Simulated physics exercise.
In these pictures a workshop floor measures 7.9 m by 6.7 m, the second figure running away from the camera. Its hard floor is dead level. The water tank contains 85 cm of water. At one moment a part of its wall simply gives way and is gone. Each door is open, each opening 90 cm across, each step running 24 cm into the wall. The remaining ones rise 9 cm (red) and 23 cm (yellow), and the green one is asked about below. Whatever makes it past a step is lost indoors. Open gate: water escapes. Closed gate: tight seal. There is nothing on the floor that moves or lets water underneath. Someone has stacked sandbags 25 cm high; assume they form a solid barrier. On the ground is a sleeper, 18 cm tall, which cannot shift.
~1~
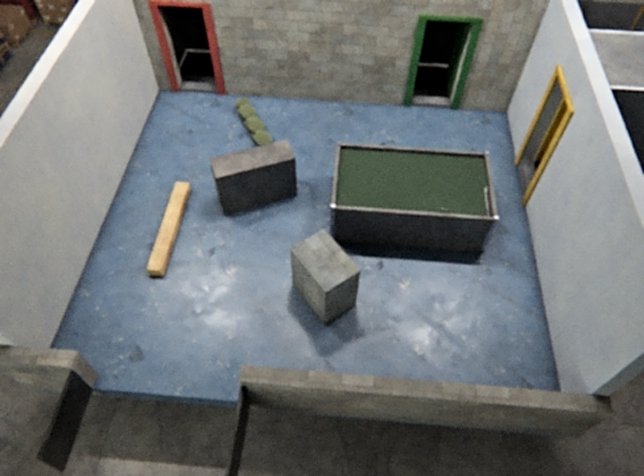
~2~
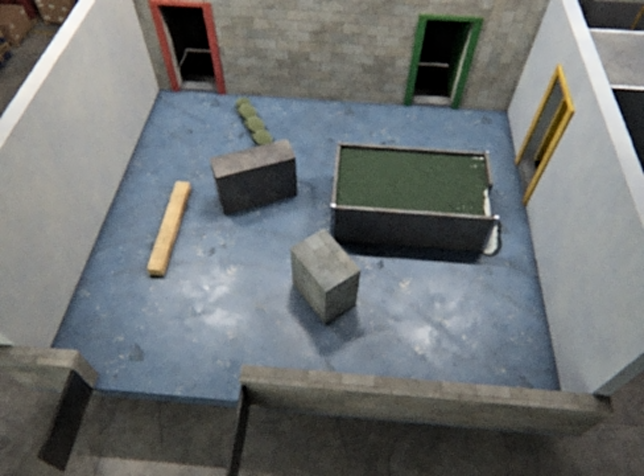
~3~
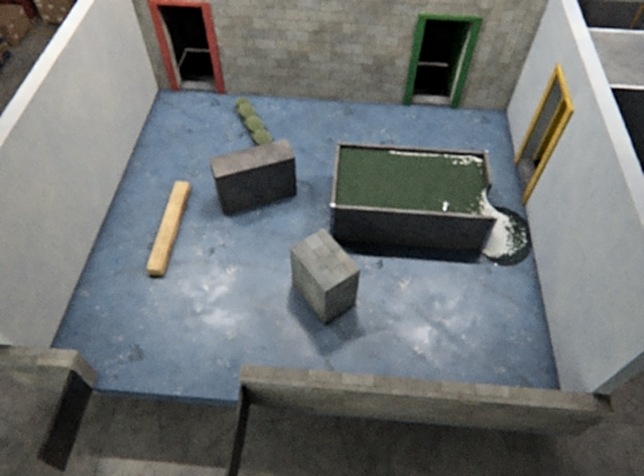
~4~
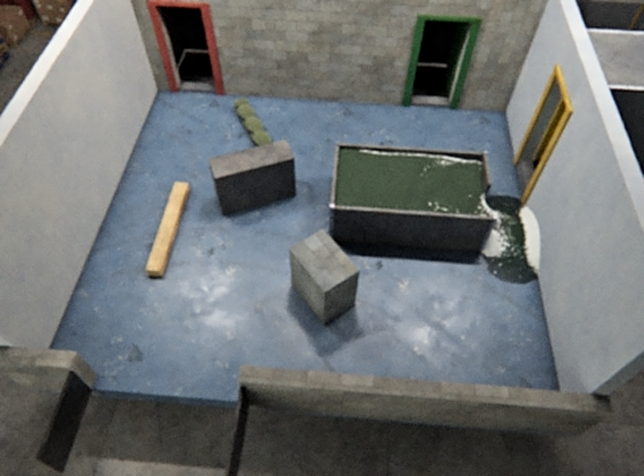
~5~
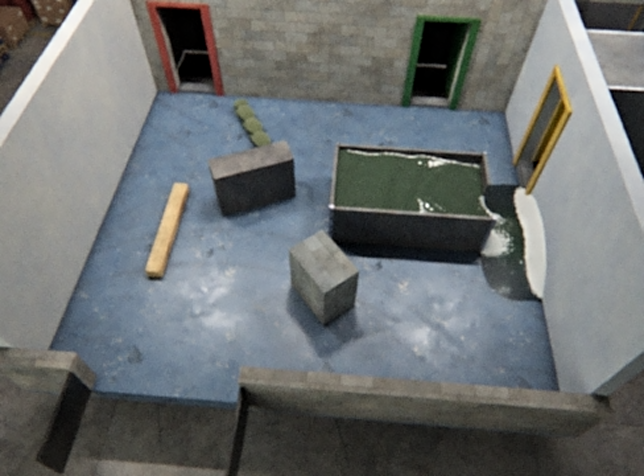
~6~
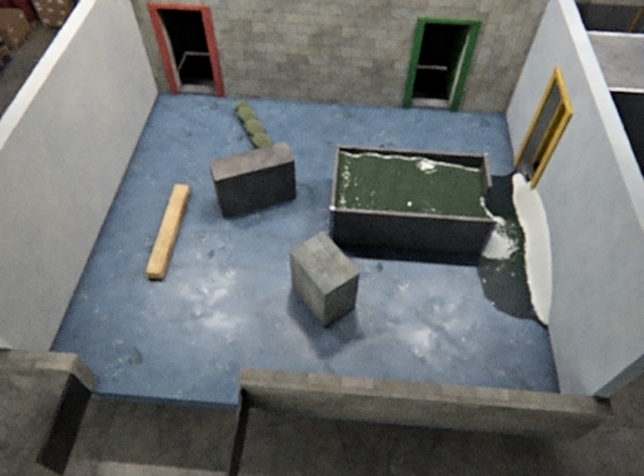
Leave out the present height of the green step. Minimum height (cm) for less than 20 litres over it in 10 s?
Around 14 cm.
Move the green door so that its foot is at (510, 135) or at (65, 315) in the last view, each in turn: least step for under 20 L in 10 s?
About 13.5 cm, then about 8.5 cm.
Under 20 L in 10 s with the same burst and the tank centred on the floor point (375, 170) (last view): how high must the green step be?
Near 6.5 cm.
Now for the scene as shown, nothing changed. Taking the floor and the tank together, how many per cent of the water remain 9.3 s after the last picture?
Around 94 in a hundred parts remain.
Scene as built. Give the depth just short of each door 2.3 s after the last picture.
Door depths (cm): Red = 0, green = 18, yellow = 11.
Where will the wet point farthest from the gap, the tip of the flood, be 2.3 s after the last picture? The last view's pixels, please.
The farthest wet point sits near (228, 387) in the last view.
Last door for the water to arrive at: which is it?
The red door.
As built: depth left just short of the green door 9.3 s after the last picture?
About 7.0 centimetres deep.
Then, 0.7 s after the last picture water covers 15 % of the floor, deepest (60 cm) near (523, 237); it has not reached the green door.
Then, 2.3 s after the last picture water covers 30 % of the floor, deepest (40 cm) near (524, 245); 18 cm at the green door, 21 litres in over its 10 cm step.
Then, 9.3 s after the last picture water covers 95 % of the floor, deepest (15 cm) near (524, 245); 7 cm at the green door, 59 litres in over its 10 cm step.
At the green door as built, the water peaked near 19 cm, 1.7 s after the last picture.
Run again over the same 10 s with other heights there, 41 litres in over 11.5 cm, 12 litres over 15.5 cm. The limit of 20 litres is kept from about 14 cm up.
